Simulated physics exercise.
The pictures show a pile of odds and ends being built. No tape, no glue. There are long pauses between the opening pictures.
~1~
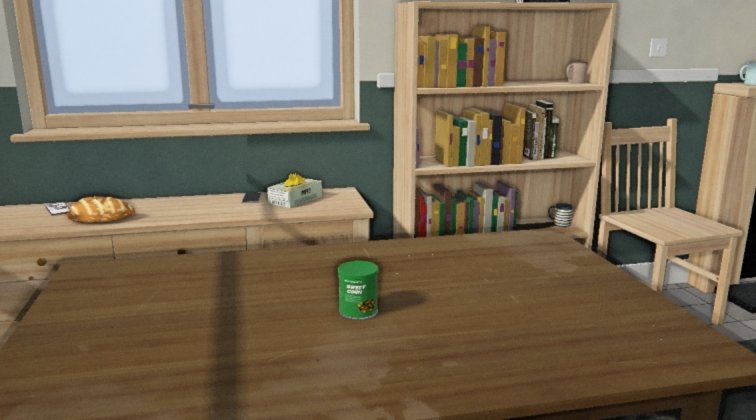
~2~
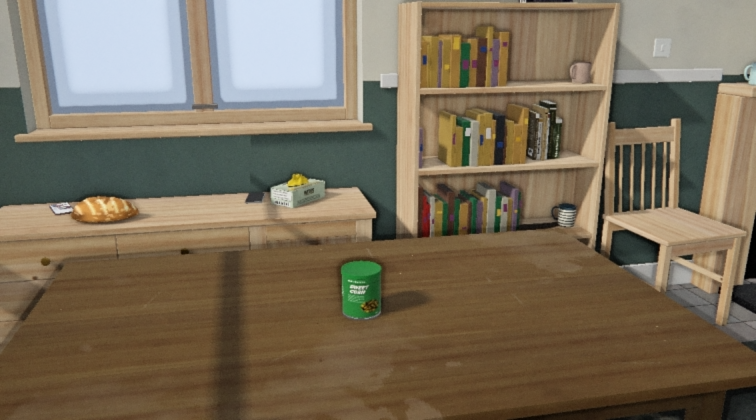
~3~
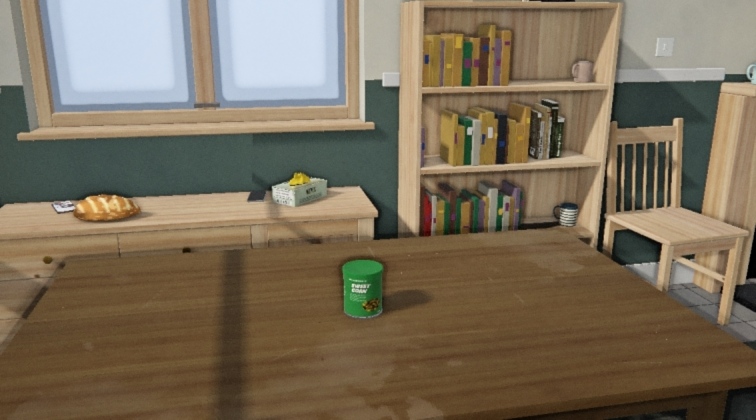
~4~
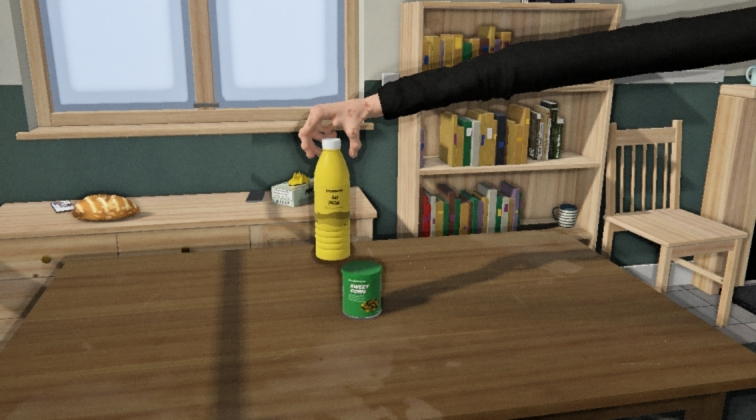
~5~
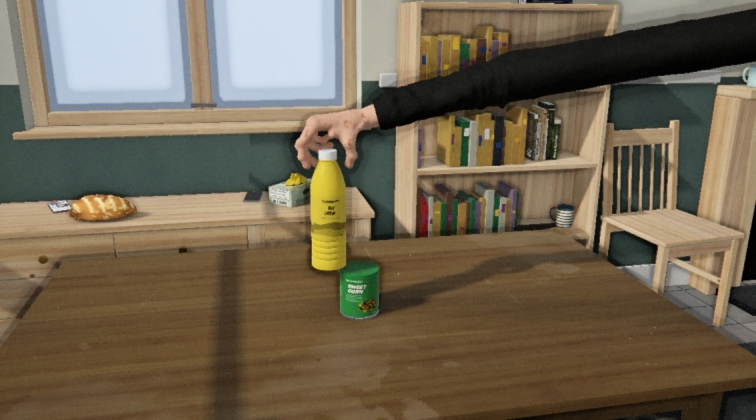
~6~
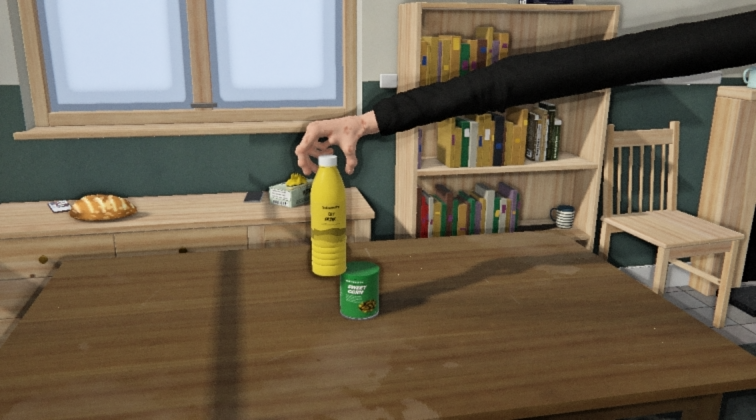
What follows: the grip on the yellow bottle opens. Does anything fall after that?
It loses its balance.
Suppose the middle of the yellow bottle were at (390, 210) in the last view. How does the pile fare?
Then it loses its balance.
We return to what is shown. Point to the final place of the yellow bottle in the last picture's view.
Near (259, 305).
Then, 0.30 s later than the last frame, yellow bottle tilted by 20° near (309, 223).
Then, 0.40 s later than the last frame, yellow bottle now fallen.
Then, 0.50 s later than the last frame, things are still on the move.
When it is over, fallen, yellow bottle; green pot as before. End places, in pixels of the last picture, yellow bottle near (259, 305). The pile comes apart.
